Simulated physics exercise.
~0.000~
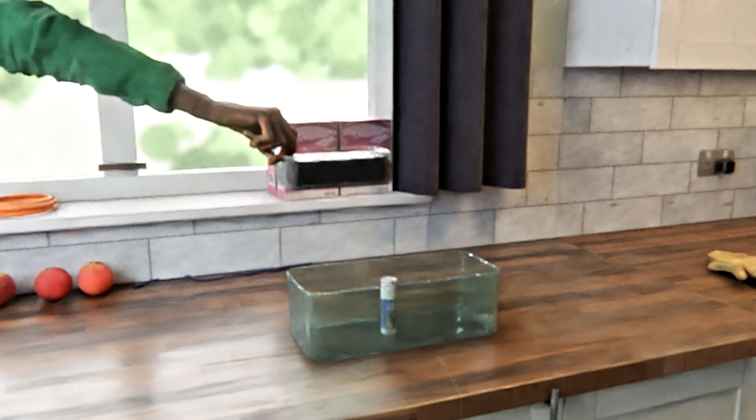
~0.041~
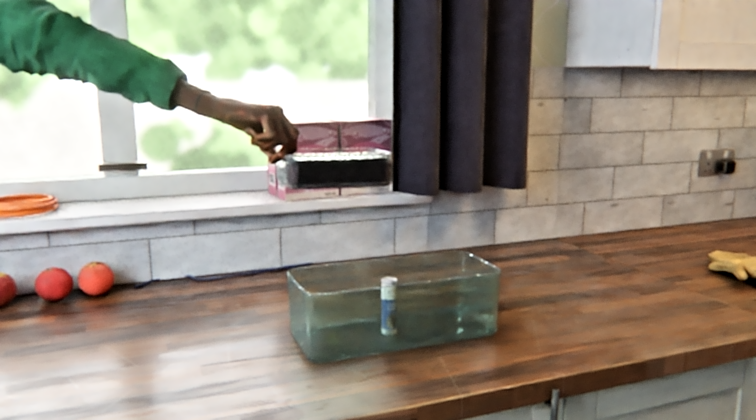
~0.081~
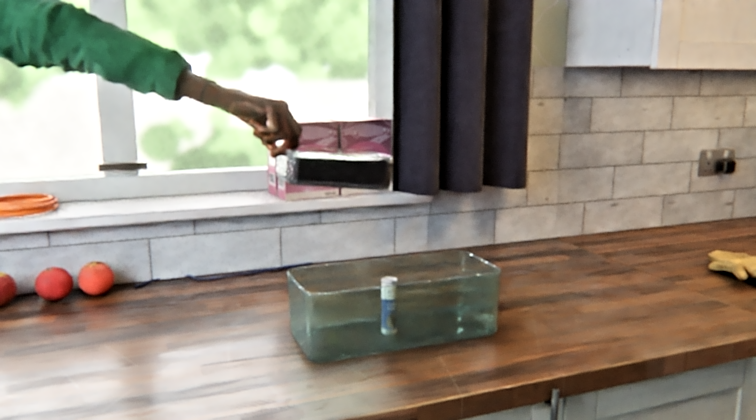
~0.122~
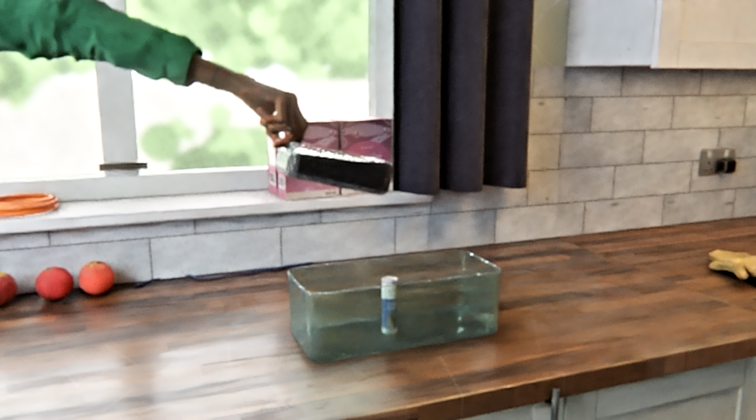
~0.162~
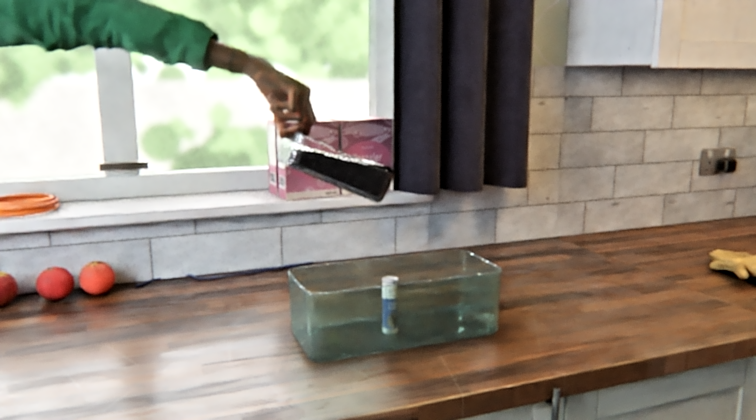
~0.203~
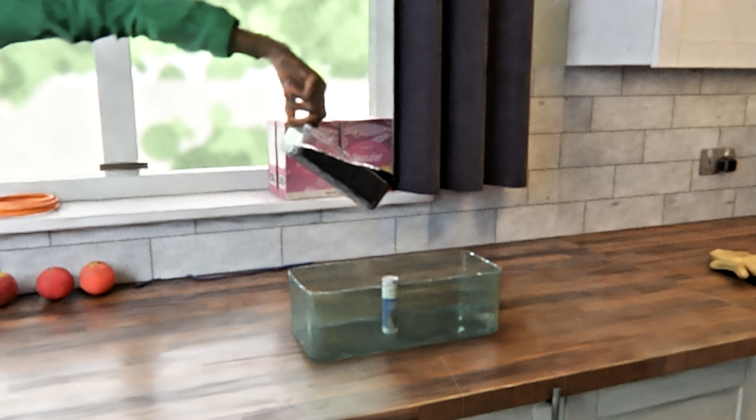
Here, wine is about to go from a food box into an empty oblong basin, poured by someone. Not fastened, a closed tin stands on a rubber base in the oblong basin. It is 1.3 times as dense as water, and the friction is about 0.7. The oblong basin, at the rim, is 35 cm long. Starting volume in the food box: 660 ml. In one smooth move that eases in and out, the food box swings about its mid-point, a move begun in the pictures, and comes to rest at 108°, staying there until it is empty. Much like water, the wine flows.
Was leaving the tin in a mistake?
No, it keeps its footing.
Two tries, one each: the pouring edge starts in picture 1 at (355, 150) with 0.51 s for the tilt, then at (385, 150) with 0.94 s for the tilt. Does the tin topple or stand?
Try 1: Tipped over; try 2: Still standing.
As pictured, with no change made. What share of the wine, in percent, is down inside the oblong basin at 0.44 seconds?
Roughly 44 percent.
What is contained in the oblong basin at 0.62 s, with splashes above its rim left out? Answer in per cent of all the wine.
I'd put it at roughly 80 per cent.
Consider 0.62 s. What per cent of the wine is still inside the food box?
I'd estimate some 2 per cent.
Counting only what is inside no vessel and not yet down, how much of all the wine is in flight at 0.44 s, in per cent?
Around 48 percent.
After 0.44 s the tilt is 104° and 9 per cent is still to pour; the tin stands where it began.
After 0.62 s the tilt is 108° and 2 per cent is still to pour; the tin stands where it began.
After 0.81 s the tilt is 108° and 0 per cent is still to pour; the tin stands where it began.
After 1.01 s the tilt is 108° and 0 per cent is still to pour; the tin stands where it began.
In the end the tin stands where it began.
